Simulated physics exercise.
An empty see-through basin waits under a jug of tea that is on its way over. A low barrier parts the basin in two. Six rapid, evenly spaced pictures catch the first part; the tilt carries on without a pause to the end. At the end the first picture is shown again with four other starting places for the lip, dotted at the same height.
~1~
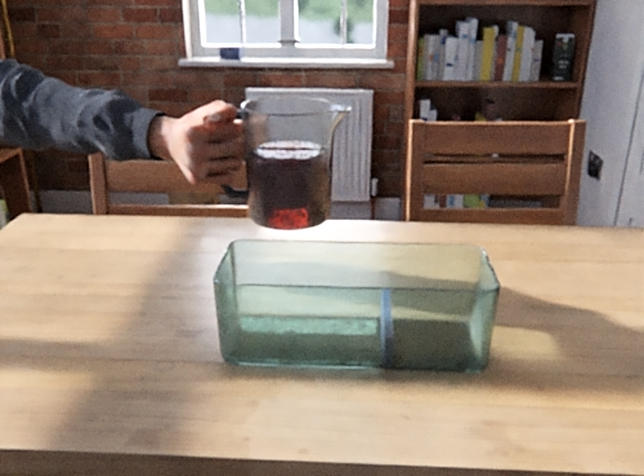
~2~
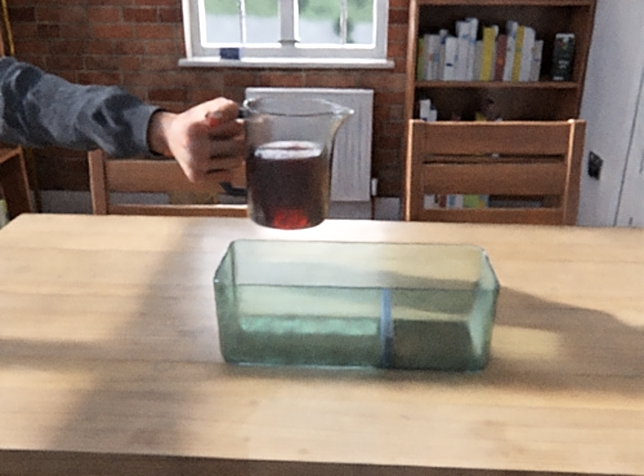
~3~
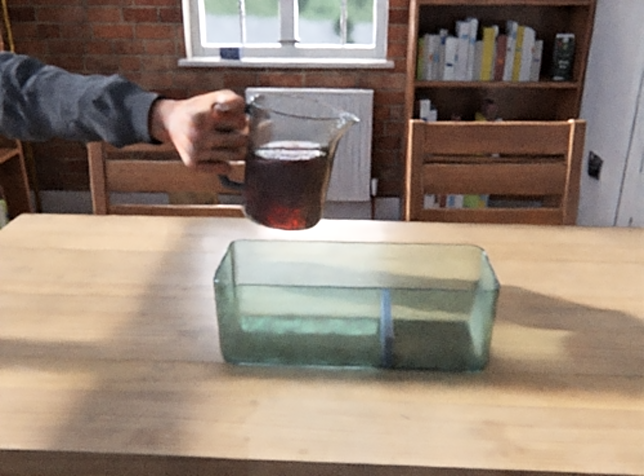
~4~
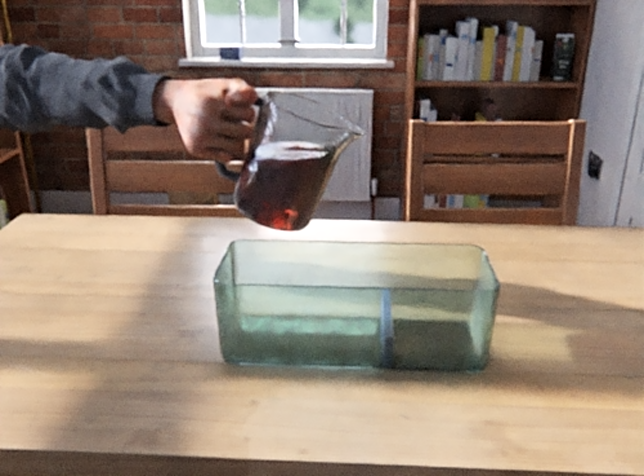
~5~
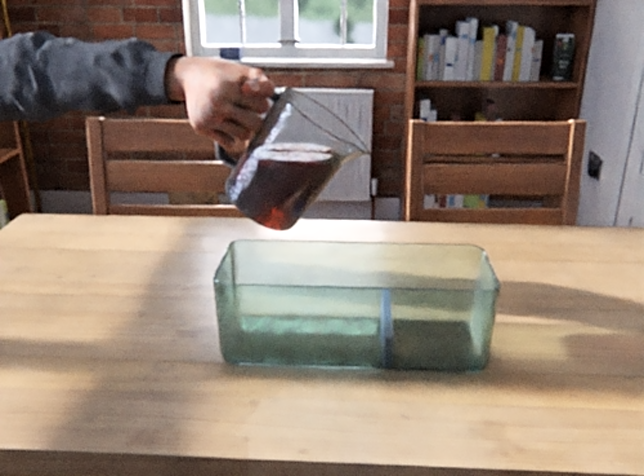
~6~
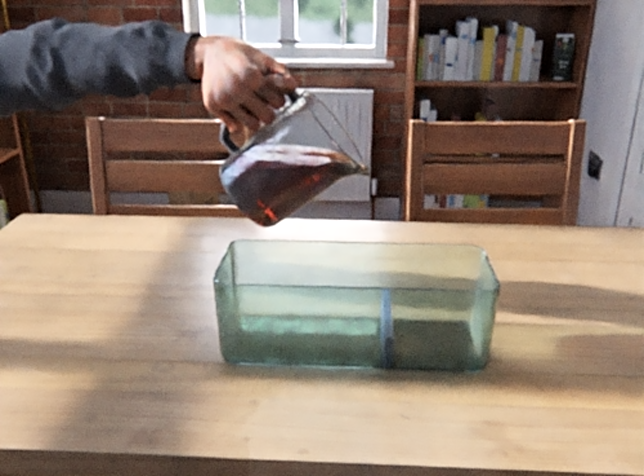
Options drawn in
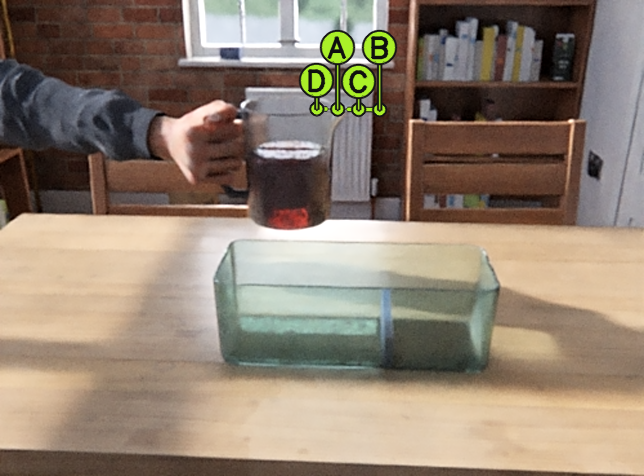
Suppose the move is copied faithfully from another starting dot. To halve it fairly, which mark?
A beats the others.
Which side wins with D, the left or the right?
More ends on the left.
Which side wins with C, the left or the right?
The right one.
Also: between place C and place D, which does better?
It is C.
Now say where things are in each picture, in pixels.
In the first frame, upright, lip at (349, 109); basin from (221, 359) to (487, 367); top of the wall at (387, 311); nothing has left yet.
In the second frame, tipped about 2°, lip at (351, 111); nothing has left yet.
In the third frame, tipped about 9°, lip at (357, 120); nothing has left yet.
In the fourth frame, tipped about 20°, lip at (364, 133); nothing has left yet.
In the fifth frame, tipped about 34°, lip at (369, 152); nothing has left yet.
In the sixth frame, tipped about 50°, lip at (369, 174); nothing has left yet.
In lime, A at (337, 109); B at (379, 109); C at (358, 109); D at (316, 108).
If A is chosen, about 55 % ends left of the wall and 44 % right of it.
If B is chosen, about 7 % ends left of the wall and 92 % right of it.
If C is chosen, about 26 % ends left of the wall and 73 % right of it.
If D is chosen, about 92 % ends left of the wall and 5 % right of it; 3 % is lost outside.
